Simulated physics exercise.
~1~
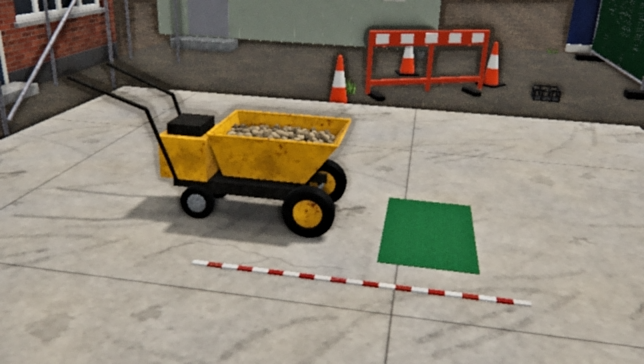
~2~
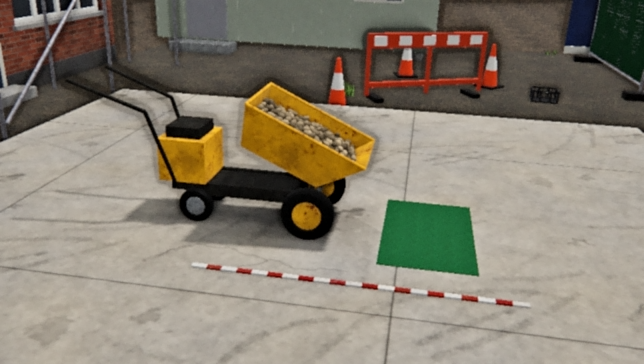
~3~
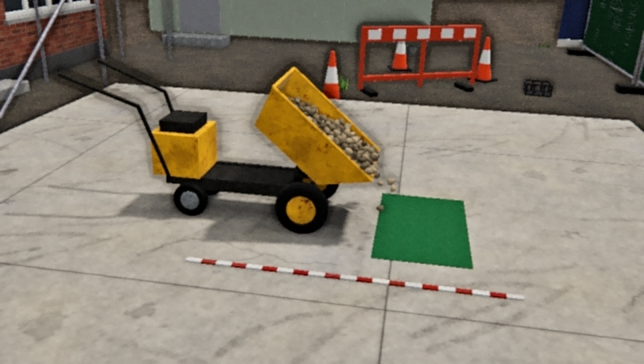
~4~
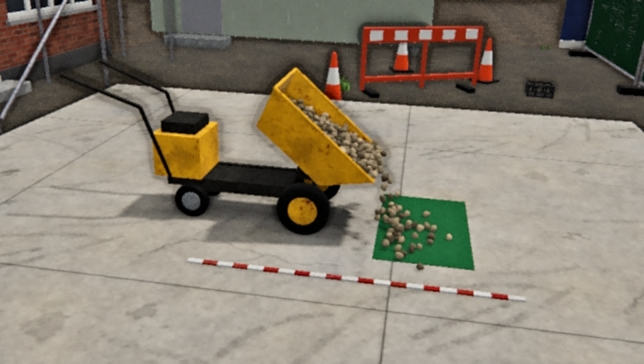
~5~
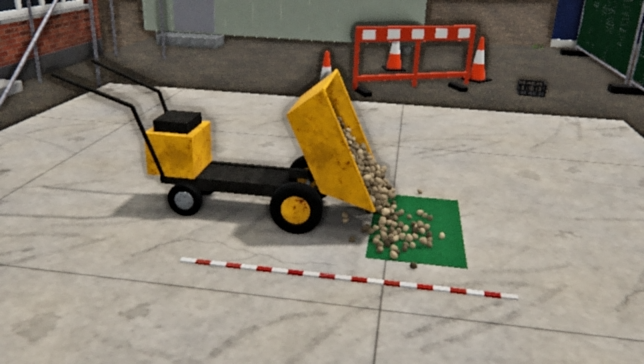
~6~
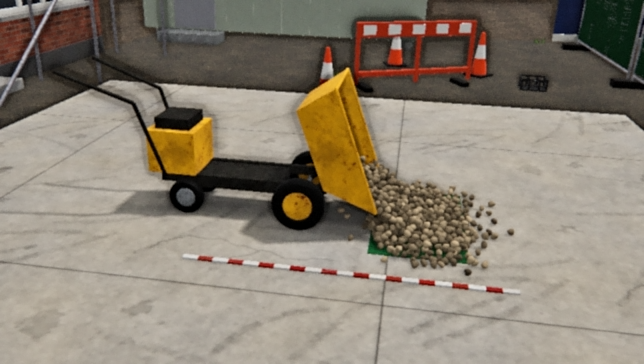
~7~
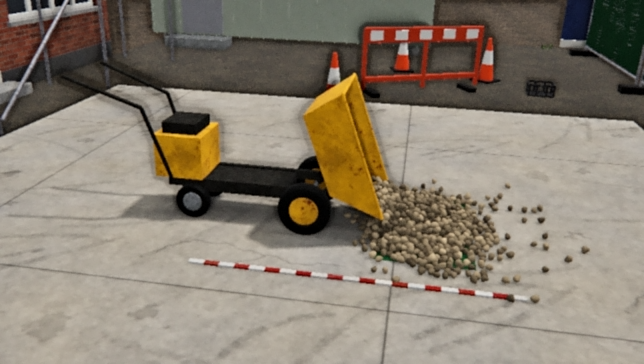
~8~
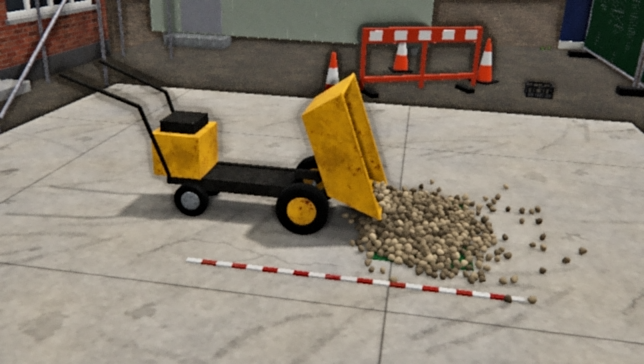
On a paved yard edged by a brick wall and orange and white barriers, a yellow motor barrow loaded with small, pale stones stands facing a green sheet, with a red and white striped staff lying nearby. The skip tips forward to the right, and the stones slide toward its lower lip. It pauses at a slant while the first stones drop and scatter on the sheet. Then it tips more steeply, and the load pours out in a spreading heap. At the end, the raised skip looks nearly empty, and the pile almost hides the sheet, with stray stones scattered beyond it.
